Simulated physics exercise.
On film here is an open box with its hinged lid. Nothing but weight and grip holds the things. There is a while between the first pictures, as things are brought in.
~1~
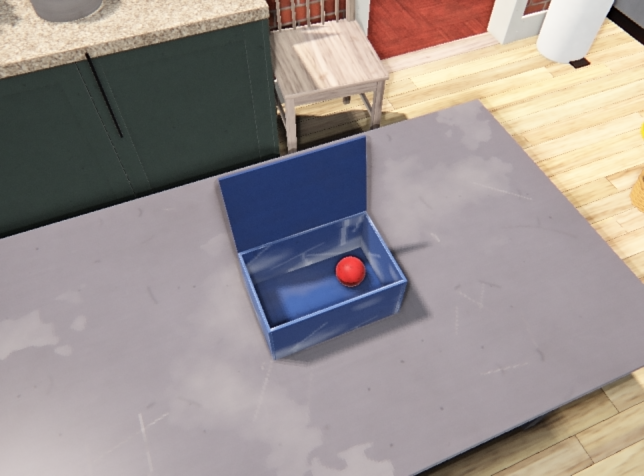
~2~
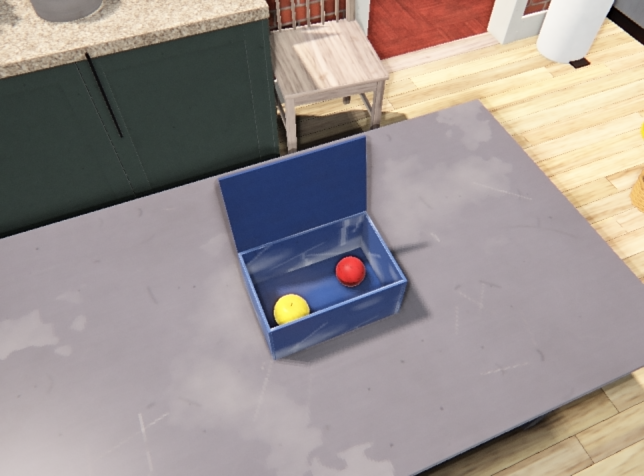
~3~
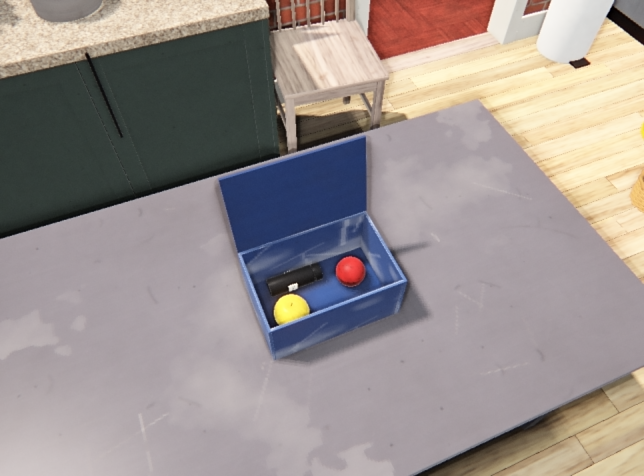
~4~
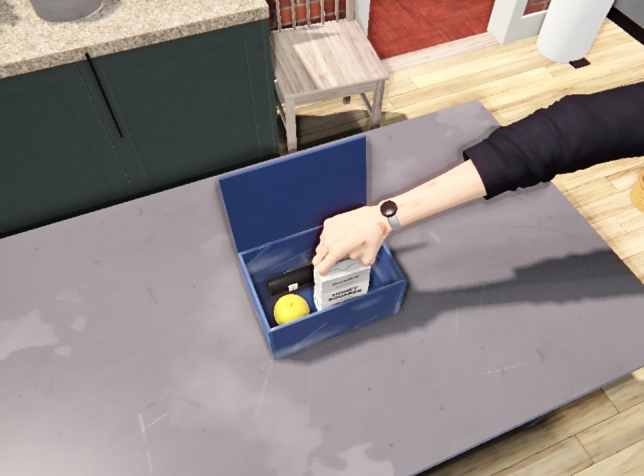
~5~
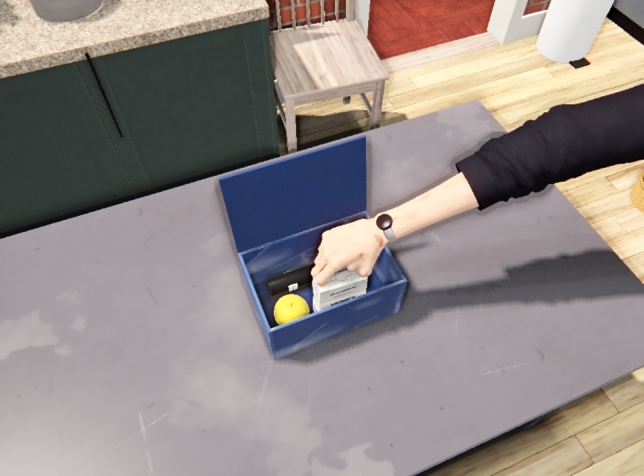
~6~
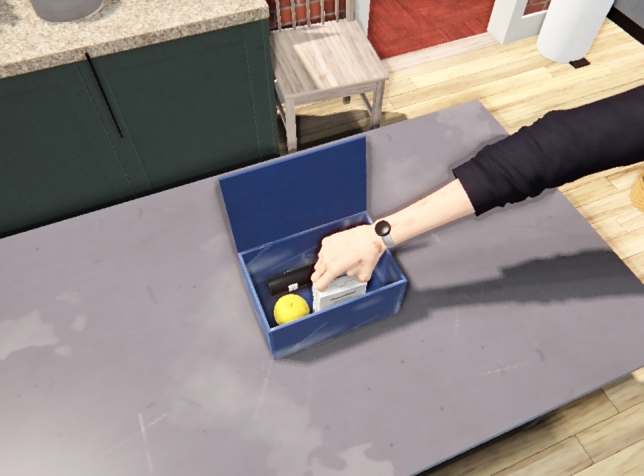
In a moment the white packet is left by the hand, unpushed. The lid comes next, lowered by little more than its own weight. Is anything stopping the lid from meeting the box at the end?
Yes, the lid is kept from closing.
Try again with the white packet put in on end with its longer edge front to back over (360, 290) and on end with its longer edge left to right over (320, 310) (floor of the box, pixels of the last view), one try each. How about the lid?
The first attempt leaves the lid partly open, while the second leaves it fully closed.
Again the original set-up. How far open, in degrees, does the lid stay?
Some 12° above the rim.
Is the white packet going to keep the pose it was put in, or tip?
Observation: It keeps the set orientation.
Then, 1.20 s on from there, lid starting down.
Then, 1.60 s on from there, lid 57° above the rim.
Then, 1.90 s on from there, lid 27° above the rim.
In the end, lid 11° above the rim; all 4 unmoved. At the end, from the last picture's camera, white packet near (339, 300).
